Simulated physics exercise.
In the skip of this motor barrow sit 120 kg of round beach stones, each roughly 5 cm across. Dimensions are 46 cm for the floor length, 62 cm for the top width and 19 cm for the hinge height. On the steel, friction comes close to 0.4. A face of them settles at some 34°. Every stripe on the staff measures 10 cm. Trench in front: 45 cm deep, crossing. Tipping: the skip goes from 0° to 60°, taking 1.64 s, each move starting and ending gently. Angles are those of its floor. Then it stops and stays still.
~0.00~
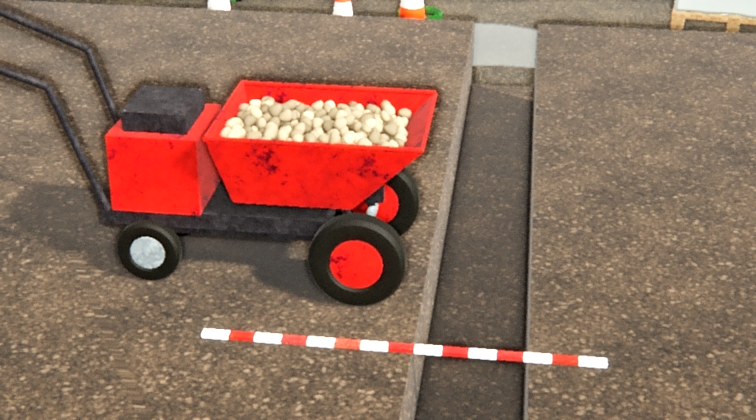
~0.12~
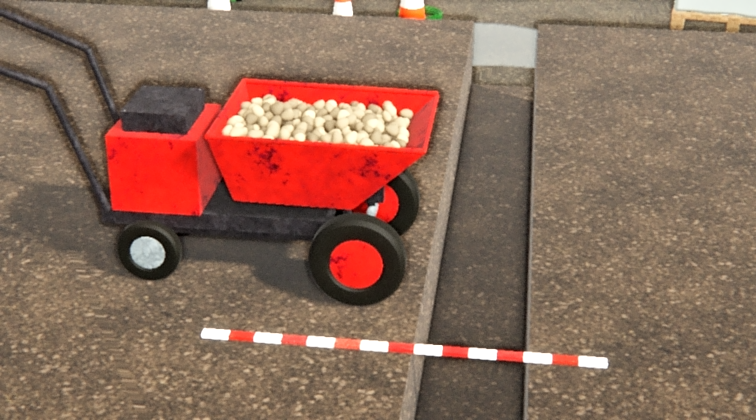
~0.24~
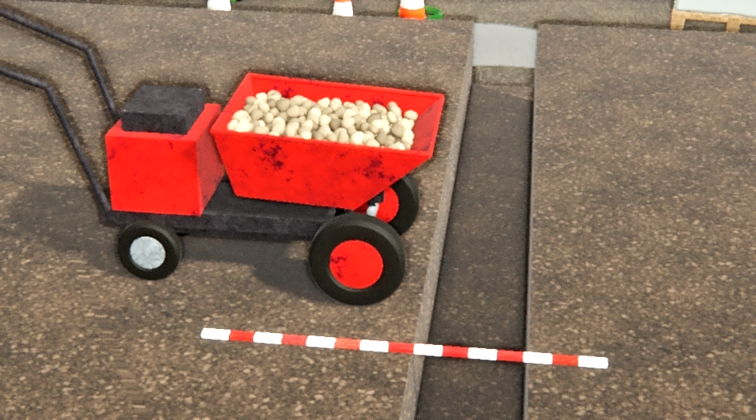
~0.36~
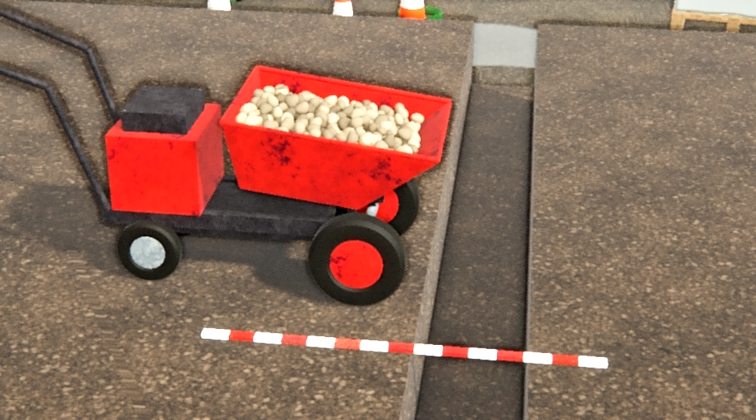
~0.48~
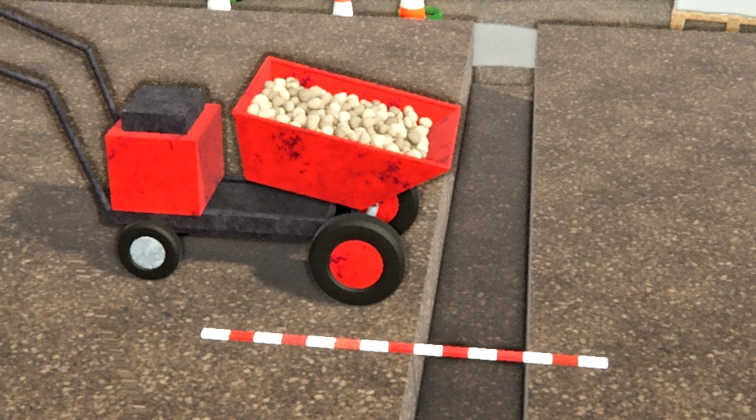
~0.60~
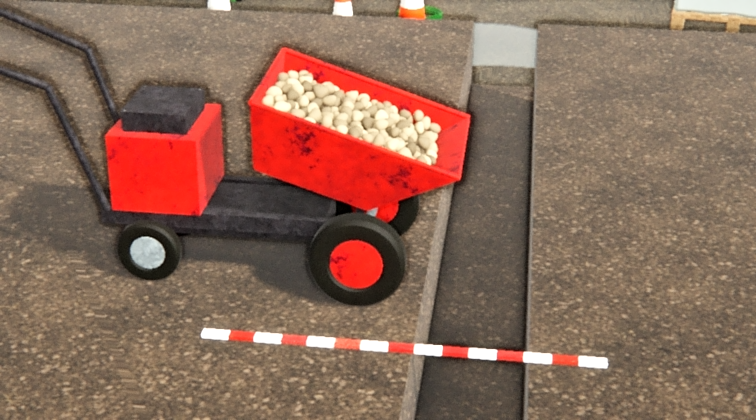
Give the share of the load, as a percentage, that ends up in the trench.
50 %.
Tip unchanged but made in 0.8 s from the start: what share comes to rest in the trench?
40 %.
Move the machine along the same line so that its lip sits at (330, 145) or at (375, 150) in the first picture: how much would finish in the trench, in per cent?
I'd expect close to 100 per cent at the first and 95 per cent at the second.
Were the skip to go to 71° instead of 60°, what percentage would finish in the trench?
Around 45 per cent would finish in the trench.
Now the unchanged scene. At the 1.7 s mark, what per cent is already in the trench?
Some 15 per cent.
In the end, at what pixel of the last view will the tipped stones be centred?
The middle should be near (522, 342).
After 1.2 s the floor is at 51°; 99 % in the skip, 1 % in the trench; the foremost stones are at (509, 228).
After 1.7 s the floor is at 60°; 54 % in the skip, 13 % in the trench, 33 % past the trench; the foremost stones are at (641, 286).
After 2.1 s the floor is at 60°; 27 % in the skip, 23 % in the trench, 50 % past the trench; the foremost stones are at (743, 306).
After 4.0 s the floor is at 60°; 0 % in the skip, 50 % in the trench, 50 % past the trench; the foremost stones are past the picture's edge.
